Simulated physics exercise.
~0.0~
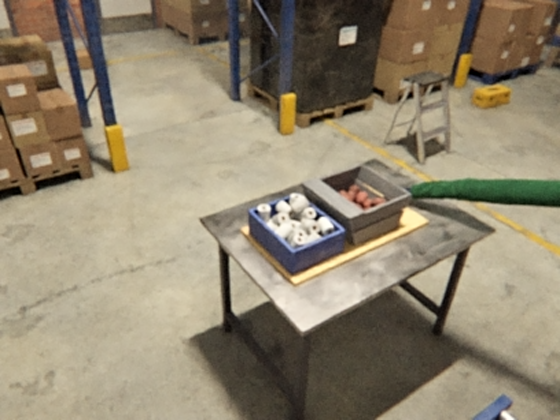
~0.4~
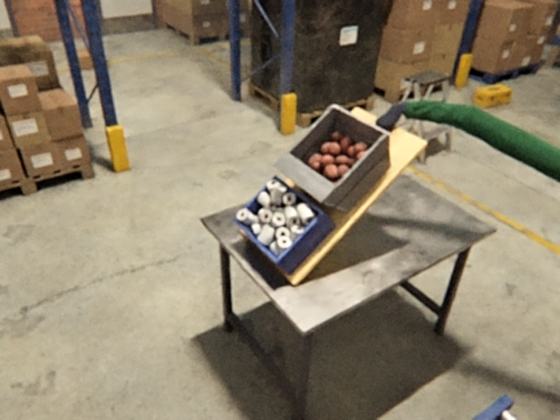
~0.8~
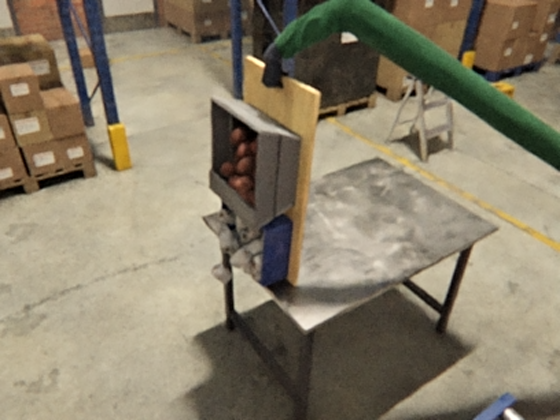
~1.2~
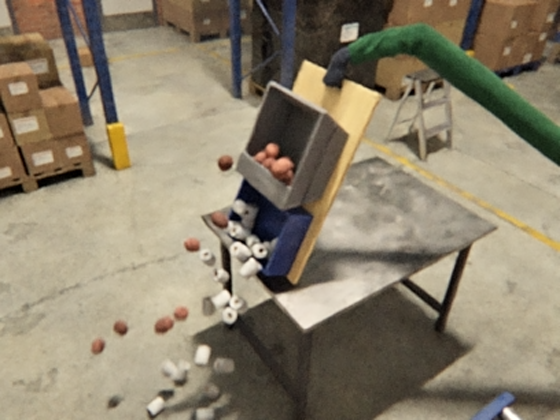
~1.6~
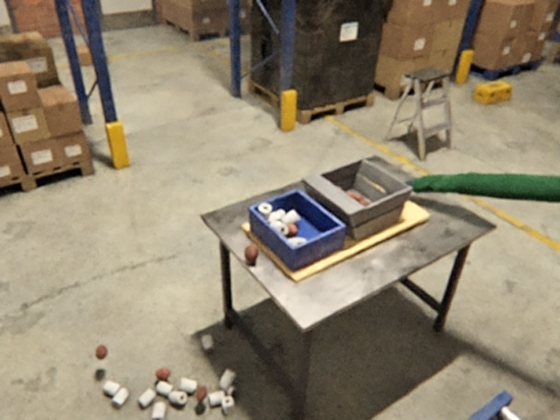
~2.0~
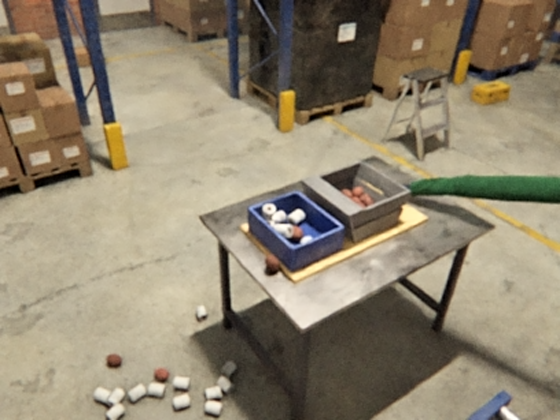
In a warehouse, a green-sleeved arm tipped up a board holding a blue container of white rolls and a grey one of red potatoes until it stood nearly upright, then lowered it flat, leaving many rolls and some potatoes spilled, mostly on the floor.
